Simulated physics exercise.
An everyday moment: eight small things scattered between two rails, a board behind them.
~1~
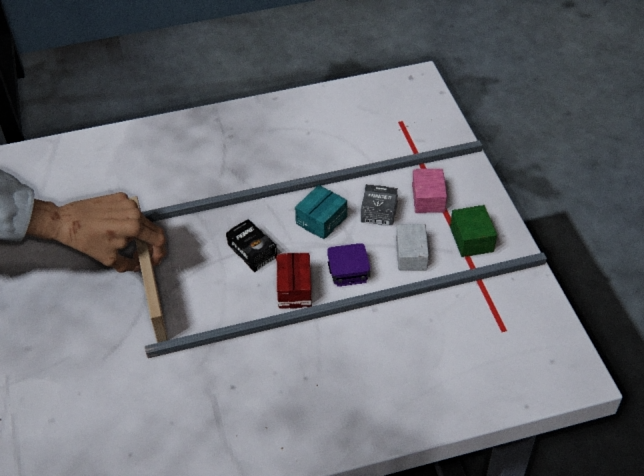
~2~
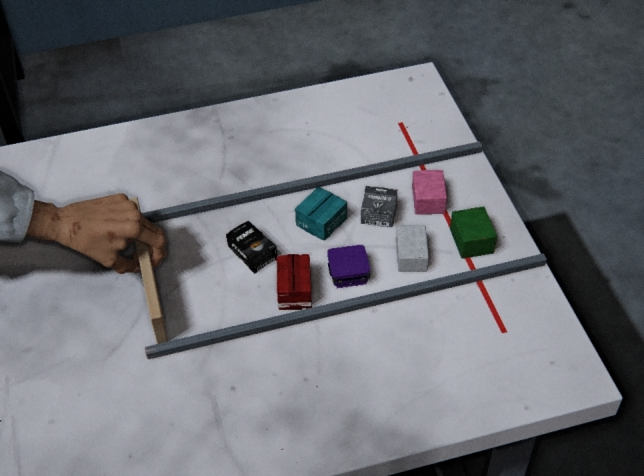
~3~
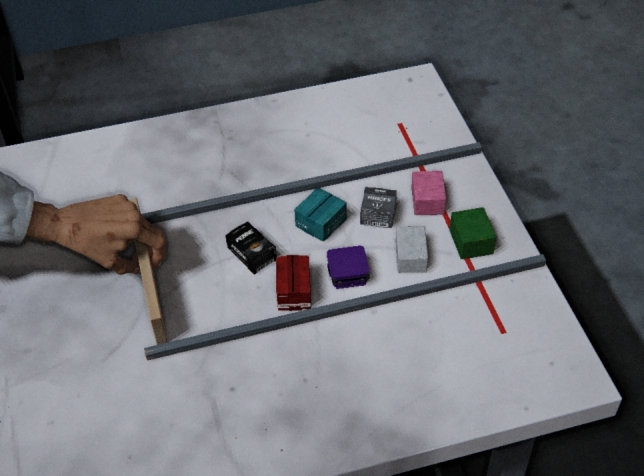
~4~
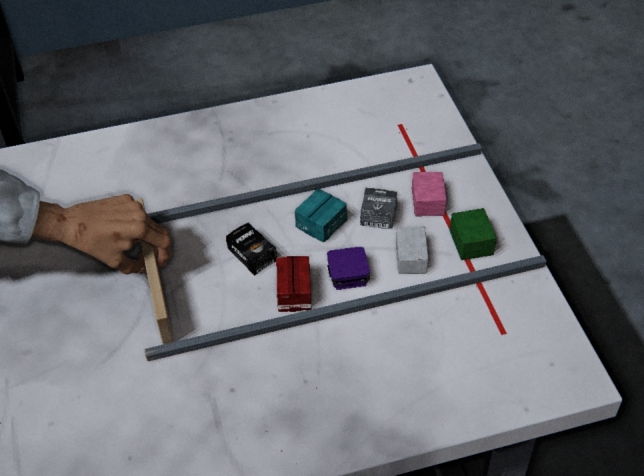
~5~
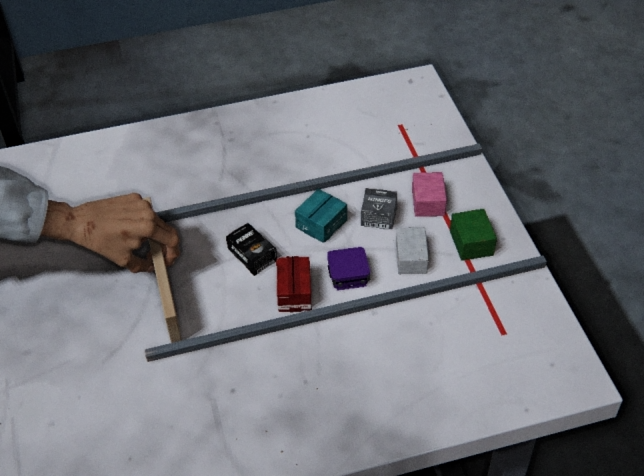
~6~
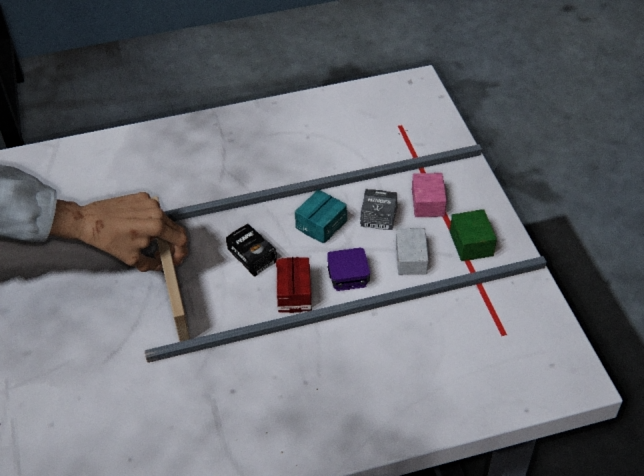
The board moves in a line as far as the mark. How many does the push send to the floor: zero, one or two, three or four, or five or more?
As it turns out, the number that fall off is three or four.
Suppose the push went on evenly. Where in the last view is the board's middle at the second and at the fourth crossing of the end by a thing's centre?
Its middle is around (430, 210) and later (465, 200).
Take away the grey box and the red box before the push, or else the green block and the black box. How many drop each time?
First 1, then 1.
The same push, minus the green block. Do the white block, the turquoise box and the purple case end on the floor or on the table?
The white block is lost, the turquoise box holds on, the purple case remains up.
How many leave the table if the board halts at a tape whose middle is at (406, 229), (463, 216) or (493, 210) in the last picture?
The counts: 0, 3 and 5.
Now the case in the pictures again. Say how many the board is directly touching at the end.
That makes 3.
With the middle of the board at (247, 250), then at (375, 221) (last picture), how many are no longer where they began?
At the one place 1, at the other 8.
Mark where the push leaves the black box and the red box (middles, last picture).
About (459, 208), and the other about (479, 240).
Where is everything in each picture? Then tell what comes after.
The first picture shows green block (473, 231); pink block (429, 191); white block (412, 247); board (147, 268); tape (447, 216).
The second picture shows pink block (429, 192); grey box (379, 207).
The third picture shows white block (411, 249); black box (251, 247).
The fourth picture shows green block (473, 234); red box (294, 284).
The fifth picture shows pink block (429, 194); purple case (348, 269).
The sixth picture shows green block (473, 235); pink block (429, 195); white block (412, 252); board (169, 267); tape (447, 220).
Soon after, none off yet; green block at rest near (473, 235); pink block at rest near (429, 195); white block at rest near (412, 252).
Then, none off yet; green block at rest near (473, 235); pink block at rest near (429, 195); white block moving near (421, 248).
Further on, none off yet; green block moved about its own width near (521, 223); pink block moved about its own width near (473, 190); white block moved well along near (491, 231).
By the end, the number that fall off is three or four; fallen, white block, pink block and green block.
